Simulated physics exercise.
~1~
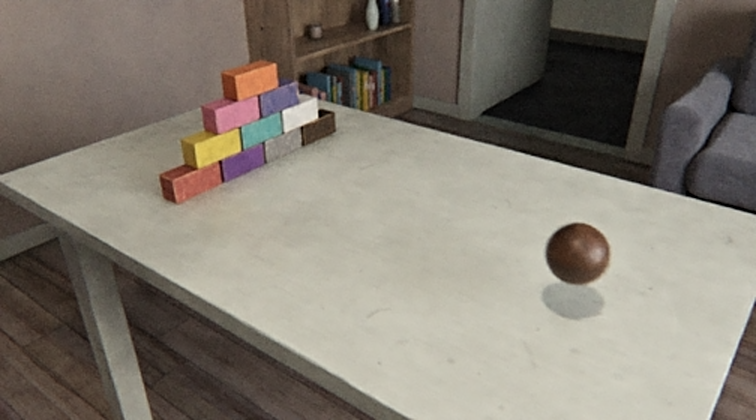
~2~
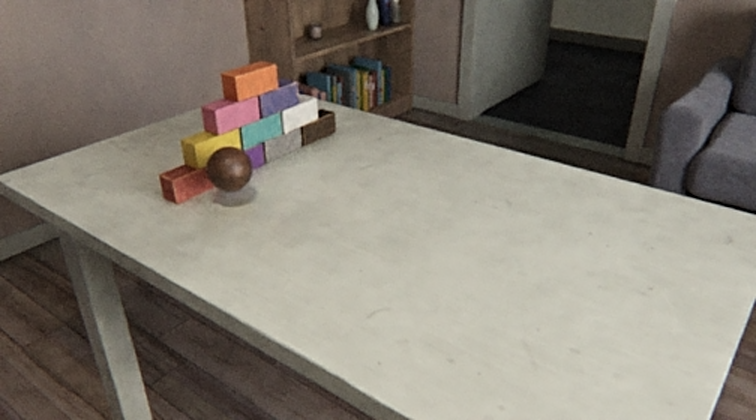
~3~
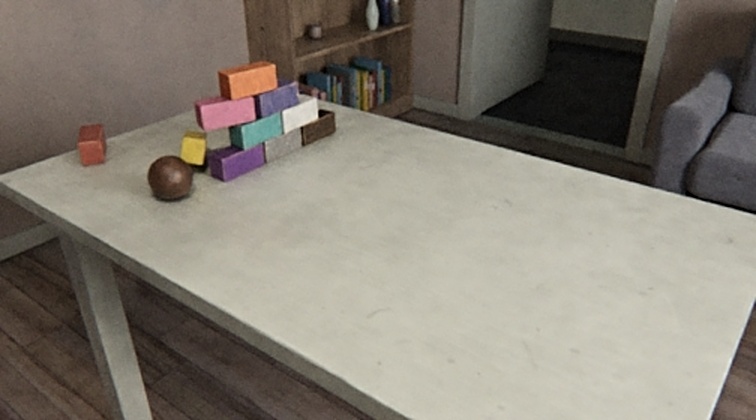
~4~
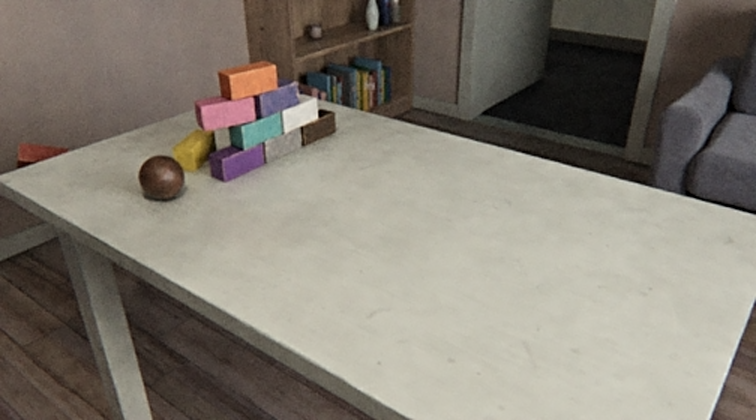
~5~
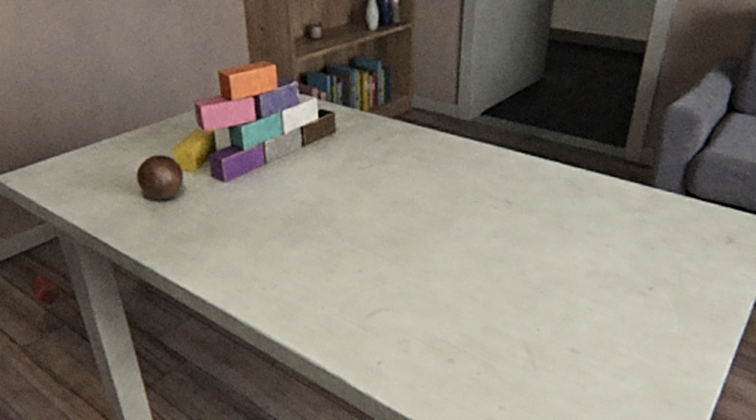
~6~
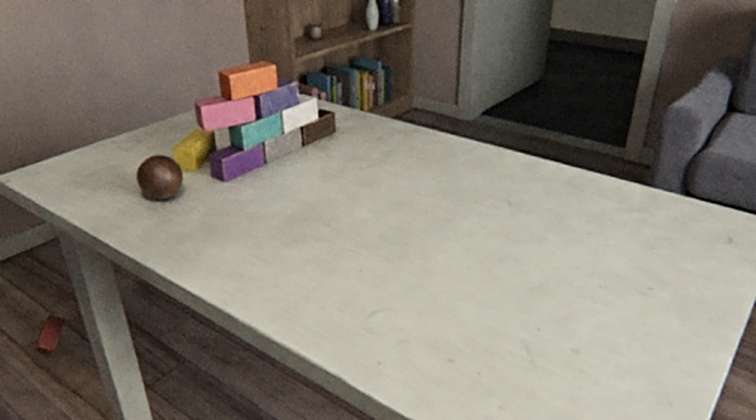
A brown ball hits the block stack, knocking a red block off the table's left side onto the floor.
